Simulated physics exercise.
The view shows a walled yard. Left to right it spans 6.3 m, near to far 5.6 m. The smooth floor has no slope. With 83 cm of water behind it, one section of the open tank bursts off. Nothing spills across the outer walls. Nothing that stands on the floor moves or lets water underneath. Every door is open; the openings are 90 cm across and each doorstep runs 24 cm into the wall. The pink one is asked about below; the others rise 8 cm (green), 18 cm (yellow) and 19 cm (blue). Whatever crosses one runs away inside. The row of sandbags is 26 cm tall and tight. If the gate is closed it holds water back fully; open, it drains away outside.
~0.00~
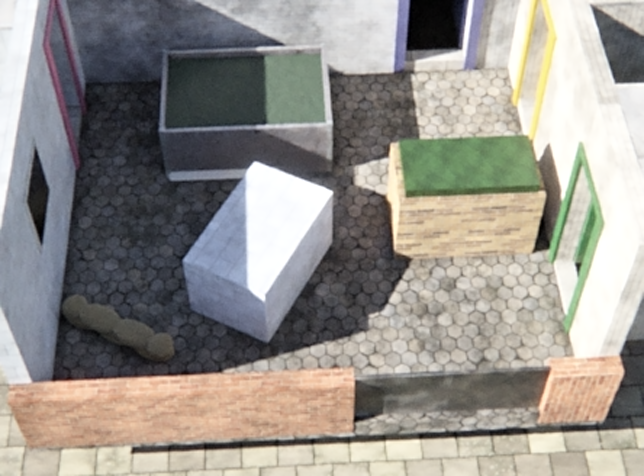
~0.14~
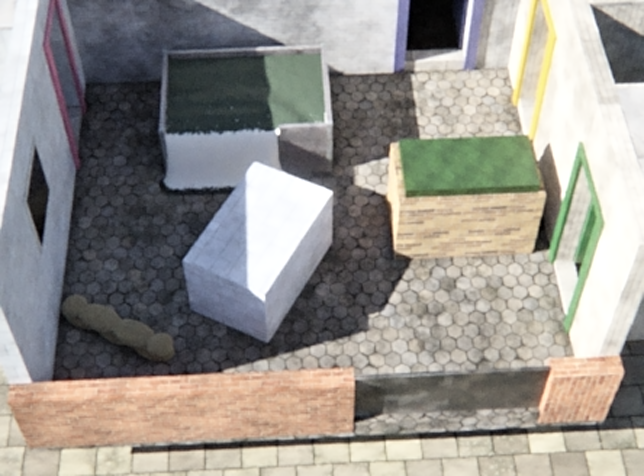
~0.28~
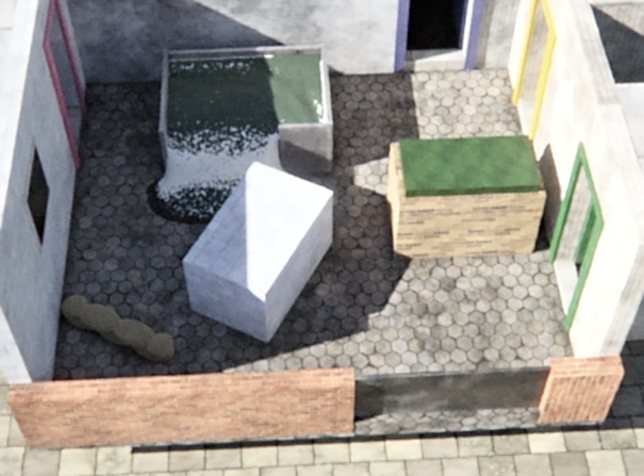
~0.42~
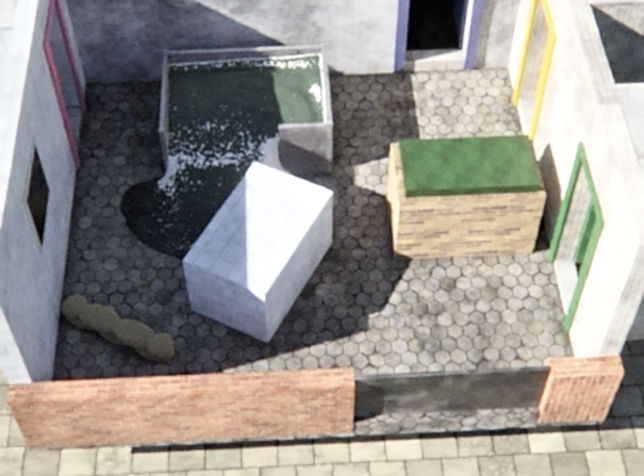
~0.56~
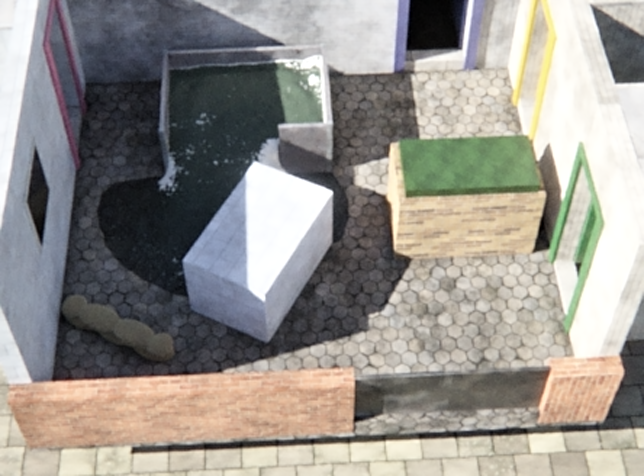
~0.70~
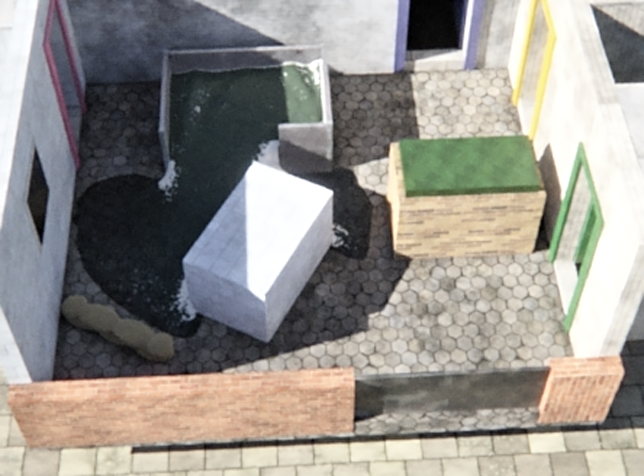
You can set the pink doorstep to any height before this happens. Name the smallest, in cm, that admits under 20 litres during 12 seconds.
At least 10 cm or so.
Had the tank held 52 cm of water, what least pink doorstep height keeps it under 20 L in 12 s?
Then roughly 6.5 cm.
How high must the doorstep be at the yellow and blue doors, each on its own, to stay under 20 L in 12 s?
Roughly 7.0 cm at yellow and 8.0 cm at blue.
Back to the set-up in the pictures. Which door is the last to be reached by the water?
The green one.
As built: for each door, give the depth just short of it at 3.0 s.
Depths in cm: Green 0, yellow 5, blue 1, pink 7.
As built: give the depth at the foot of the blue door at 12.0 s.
About 10.0 cm.
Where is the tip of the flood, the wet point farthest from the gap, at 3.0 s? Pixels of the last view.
At about (524, 396).
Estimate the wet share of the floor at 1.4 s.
Some 35 per cent of it.
After 1.4 s water covers 35 % of the floor, deepest (58 cm) near (132, 325); it has not reached the pink door.
After 3.0 s water covers 70 % of the floor, deepest (32 cm) near (78, 292); 7 cm at the pink door, 0 litres in over its 20 cm doorstep.
After 12.0 s water covers 95 % of the floor, deepest (12 cm) near (464, 78); 8 cm at the pink door, 0 litres in over its 20 cm doorstep.
At the pink door as built, the water arrived by 2.8 s and peaked near 16 cm at 7.0 s.
With a doorstep of 8 cm, 40 litres would have come in within the 12 s; with 11 cm, 15 litres. So under 20 litres takes about 10 cm.
